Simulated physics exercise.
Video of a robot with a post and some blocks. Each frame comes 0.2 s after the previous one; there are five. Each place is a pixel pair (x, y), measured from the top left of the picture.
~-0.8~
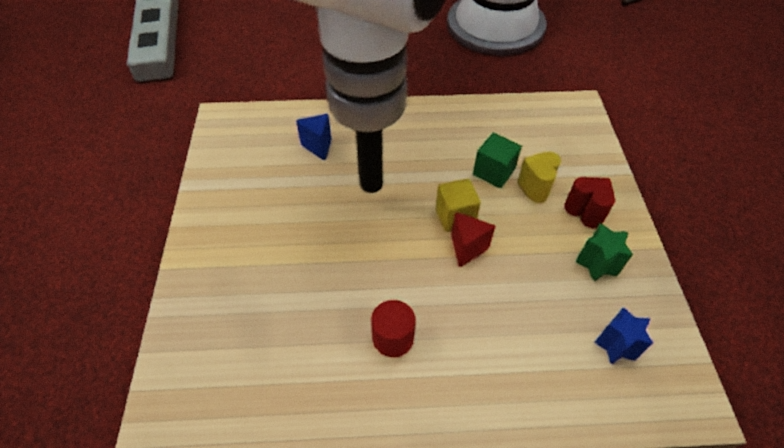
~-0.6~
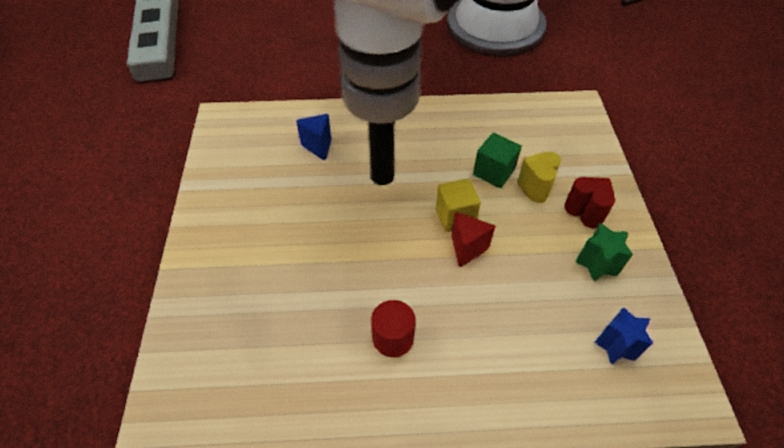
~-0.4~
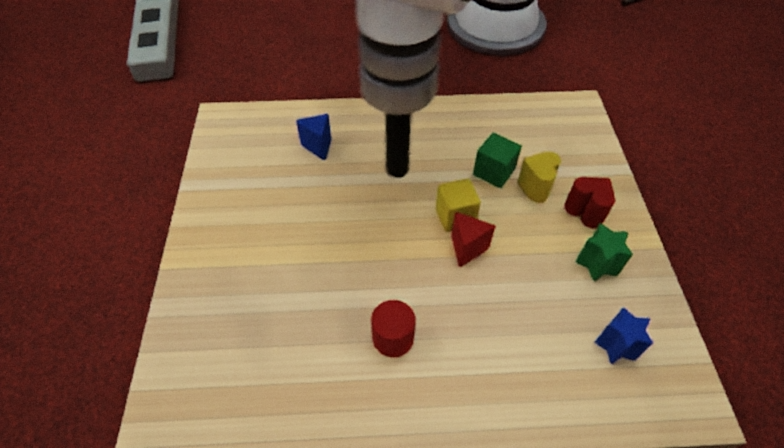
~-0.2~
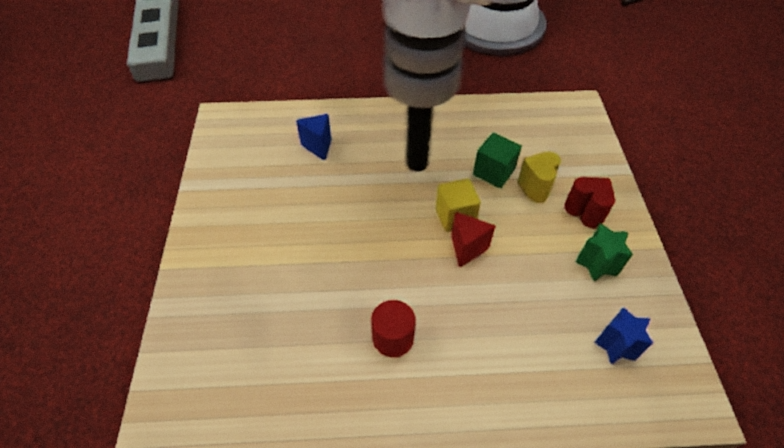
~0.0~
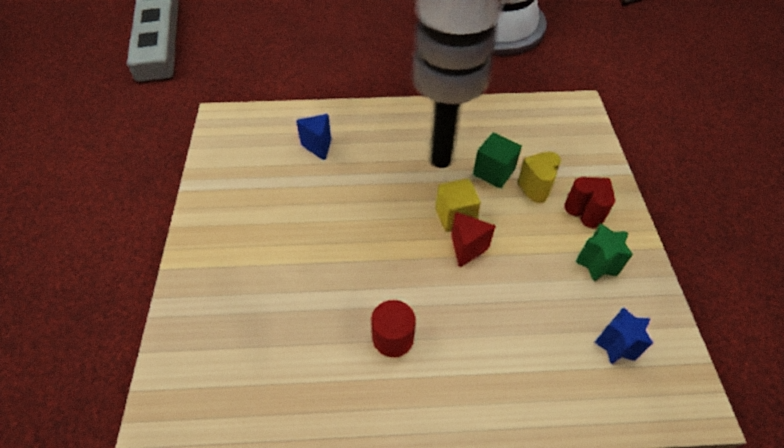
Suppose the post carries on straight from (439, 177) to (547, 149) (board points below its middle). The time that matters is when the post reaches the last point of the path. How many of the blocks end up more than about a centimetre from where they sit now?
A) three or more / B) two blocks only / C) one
My answer is option B.
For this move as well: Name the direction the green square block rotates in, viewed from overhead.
That block twists clockwise.
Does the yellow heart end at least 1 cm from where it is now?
The answer is yes.
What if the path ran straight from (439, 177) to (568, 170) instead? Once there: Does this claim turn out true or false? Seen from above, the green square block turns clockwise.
This is false.
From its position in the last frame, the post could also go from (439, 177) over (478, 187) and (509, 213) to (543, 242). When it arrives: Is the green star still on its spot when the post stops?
Final answer: Yes.
On the path given first. One third of the way, post (479, 151); green square block (511, 149).
Two thirds of the way, post (517, 142); green square block (547, 149), turned 35° clockwise; yellow heart (569, 173), turned 20° clockwise; red heart (601, 191).
At the end, post (553, 133); yellow square block still; green square block (560, 150), turned 60° clockwise; yellow heart (571, 175), turned 25° clockwise; red heart (602, 192).
